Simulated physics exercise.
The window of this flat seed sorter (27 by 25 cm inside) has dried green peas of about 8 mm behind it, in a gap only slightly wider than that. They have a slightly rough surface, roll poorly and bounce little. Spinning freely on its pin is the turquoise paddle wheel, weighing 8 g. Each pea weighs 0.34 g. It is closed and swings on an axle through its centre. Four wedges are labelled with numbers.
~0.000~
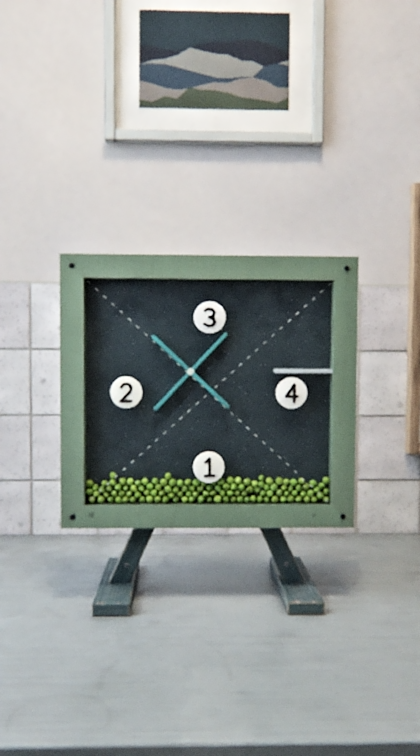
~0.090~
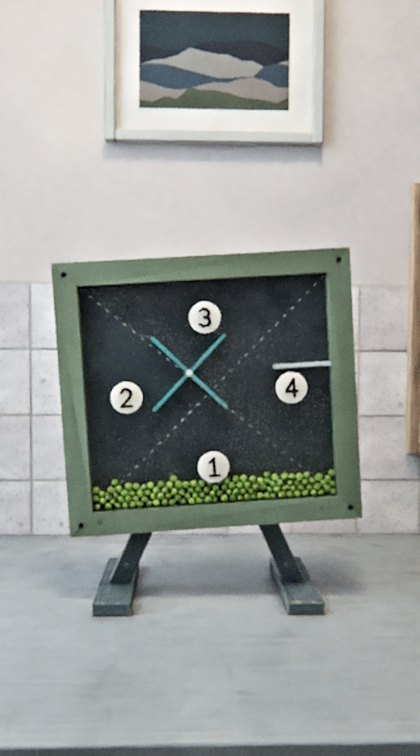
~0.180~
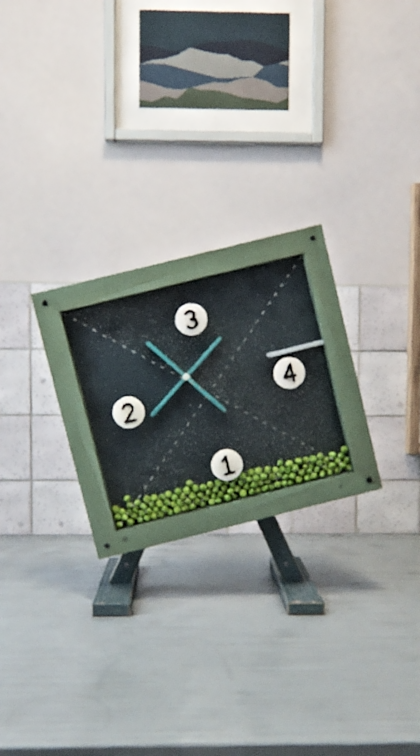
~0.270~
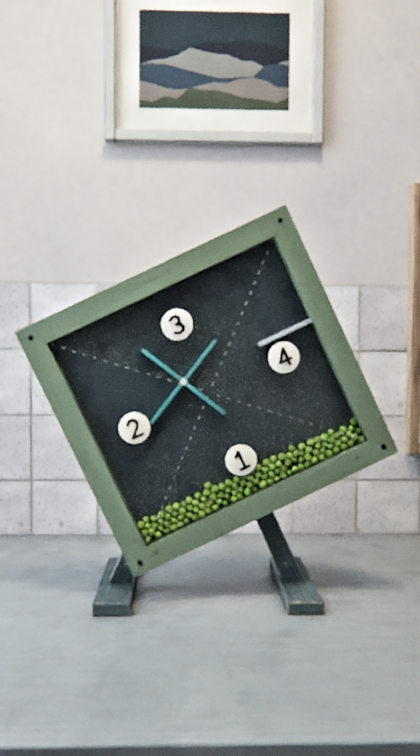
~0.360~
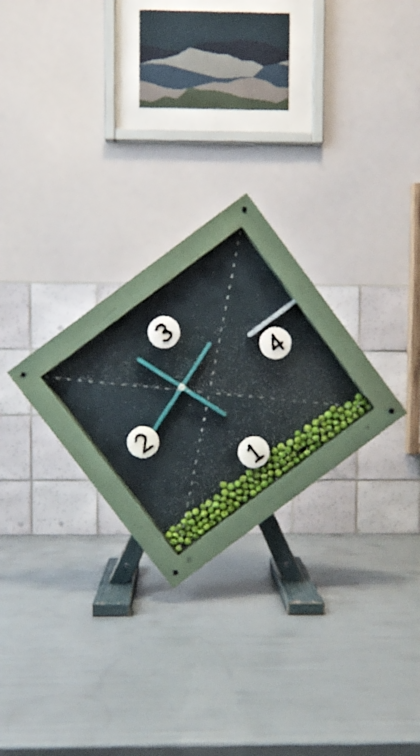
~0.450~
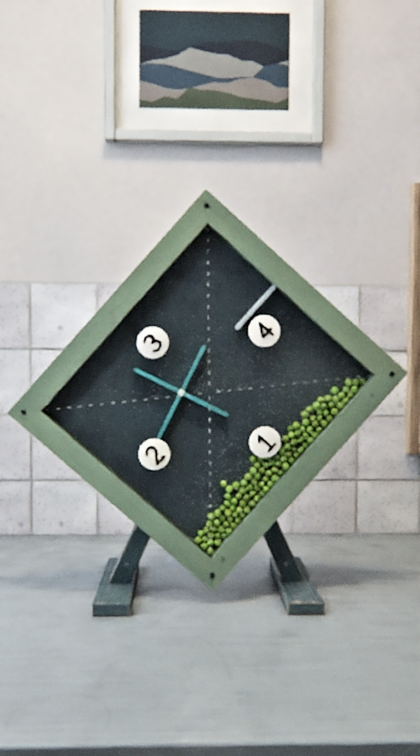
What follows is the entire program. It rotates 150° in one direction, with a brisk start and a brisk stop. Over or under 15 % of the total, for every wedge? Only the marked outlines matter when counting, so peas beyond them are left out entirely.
Wedge 1: Under, wedge 2: Over, wedge 3: Over, wedge 4: Under.
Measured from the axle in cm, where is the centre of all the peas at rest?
Some 6 cm right and 11 cm below.
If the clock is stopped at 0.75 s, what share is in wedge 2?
Share: Some 45 per cent.
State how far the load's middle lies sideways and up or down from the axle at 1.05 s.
The middle sits around 9 cm right of it and 6 cm below it.
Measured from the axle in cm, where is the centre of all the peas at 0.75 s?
Position estimate: Right 8 cm, below 8 cm.
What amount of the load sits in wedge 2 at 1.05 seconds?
About 70 percent of the load.
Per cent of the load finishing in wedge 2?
I'd put it at close to 65 in a hundred.
After 0.75 s, it stands 87° anticlockwise; the peas' middle is 8 cm right of and 8 cm below the centre; no. 1, 55 %, no. 2, 45 %.
After 1.05 s, it stands 125° anticlockwise; the peas' middle is 9 cm right of and 6 cm below the centre; no. 1, 30 %, no. 2, 70 %, no. 3, 5 %.
After 1.31 s, it stands 150° anticlockwise; the peas' middle is 7 cm right of and 10 cm below the centre; no. 2, 75 %, no. 3, 25 %.
Settled by 3.7 s, it stands 150° anticlockwise; no. 1, 0 %, no. 2, 65 %, no. 3, 35 %, no. 4, 0 %.
